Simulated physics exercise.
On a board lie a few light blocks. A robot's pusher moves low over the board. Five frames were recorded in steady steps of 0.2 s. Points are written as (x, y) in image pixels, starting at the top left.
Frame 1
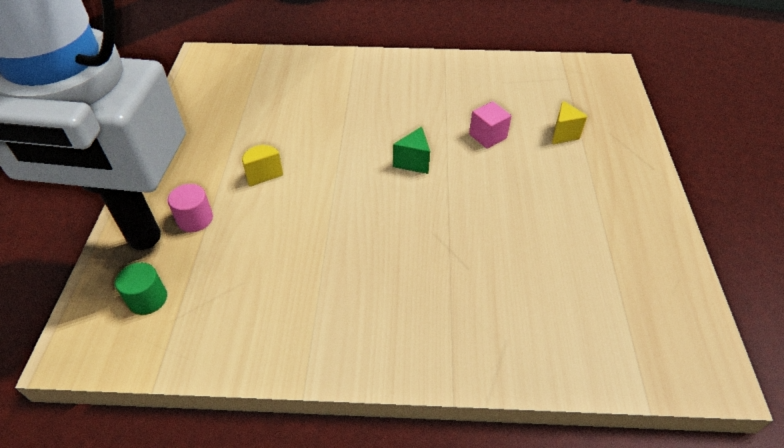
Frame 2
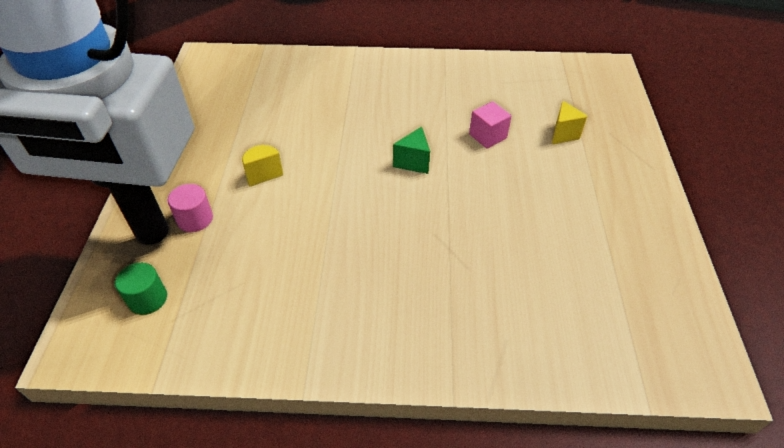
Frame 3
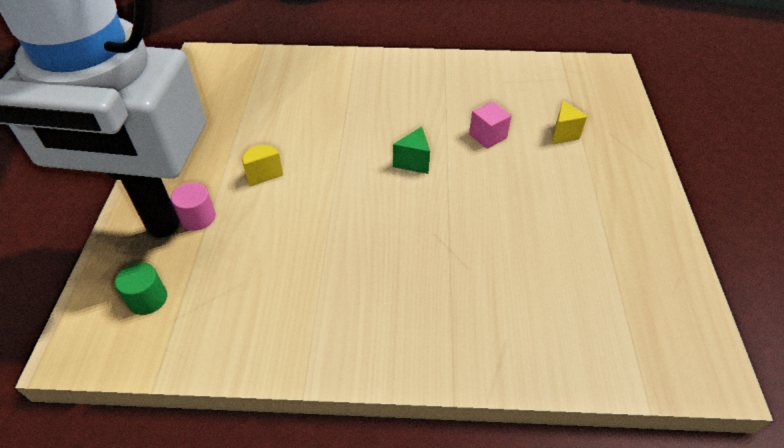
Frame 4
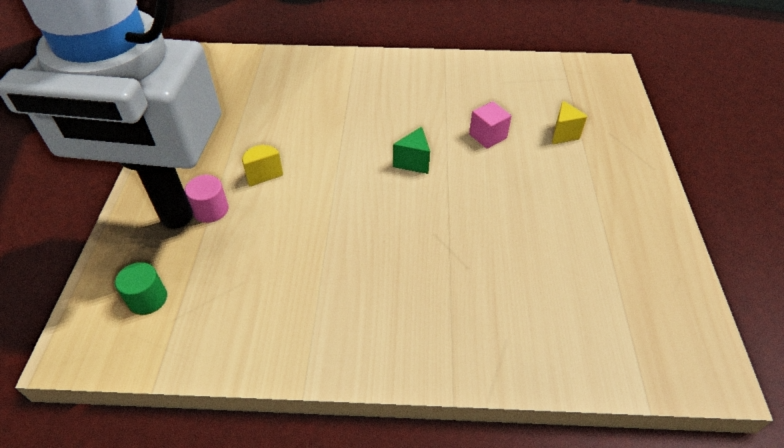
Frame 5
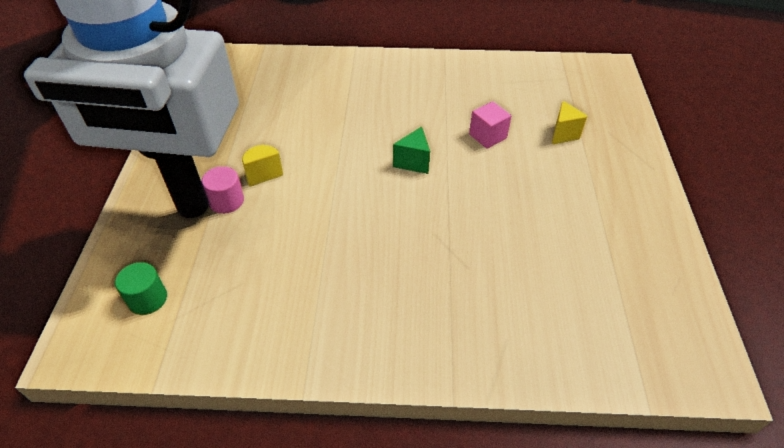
A pale wooden board on a dark red surface is seen from above at an angle by a still camera. A grey and blue robot arm with a black pusher stands at the left near a pink cylinder, with a green cylinder below, a yellow block right of them, and green, pink and yellow blocks toward the upper right. The pusher moves slightly right and up the board, meets the pink cylinder and pushes it a short way toward the nearby yellow block.
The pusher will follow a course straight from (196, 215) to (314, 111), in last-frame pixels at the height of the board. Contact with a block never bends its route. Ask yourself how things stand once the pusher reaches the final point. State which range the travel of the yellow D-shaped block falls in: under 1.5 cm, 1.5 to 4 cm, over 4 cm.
Its displacement is between 1.5 and 4 cm.
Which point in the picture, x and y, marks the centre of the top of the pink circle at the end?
My best guess is (267, 159).
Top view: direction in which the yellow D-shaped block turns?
Viewed from above, counterclockwise.
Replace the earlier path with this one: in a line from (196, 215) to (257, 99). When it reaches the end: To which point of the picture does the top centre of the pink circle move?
It will likely be found at (237, 165).
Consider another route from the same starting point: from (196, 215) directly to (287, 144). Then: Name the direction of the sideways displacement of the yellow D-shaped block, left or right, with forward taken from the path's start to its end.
Pushed right.
On the path given first. One third of the way, pusher at (239, 169); pink circle at (265, 160); yellow D-shaped block at (286, 144), turned 95° anticlockwise.
Two thirds of the way, pusher at (279, 135); pink circle at (267, 159); yellow D-shaped block at (289, 144), turned 105° anticlockwise.
At the end, pusher at (313, 103); pink circle at (267, 159); yellow D-shaped block at (289, 144), turned 105° anticlockwise.
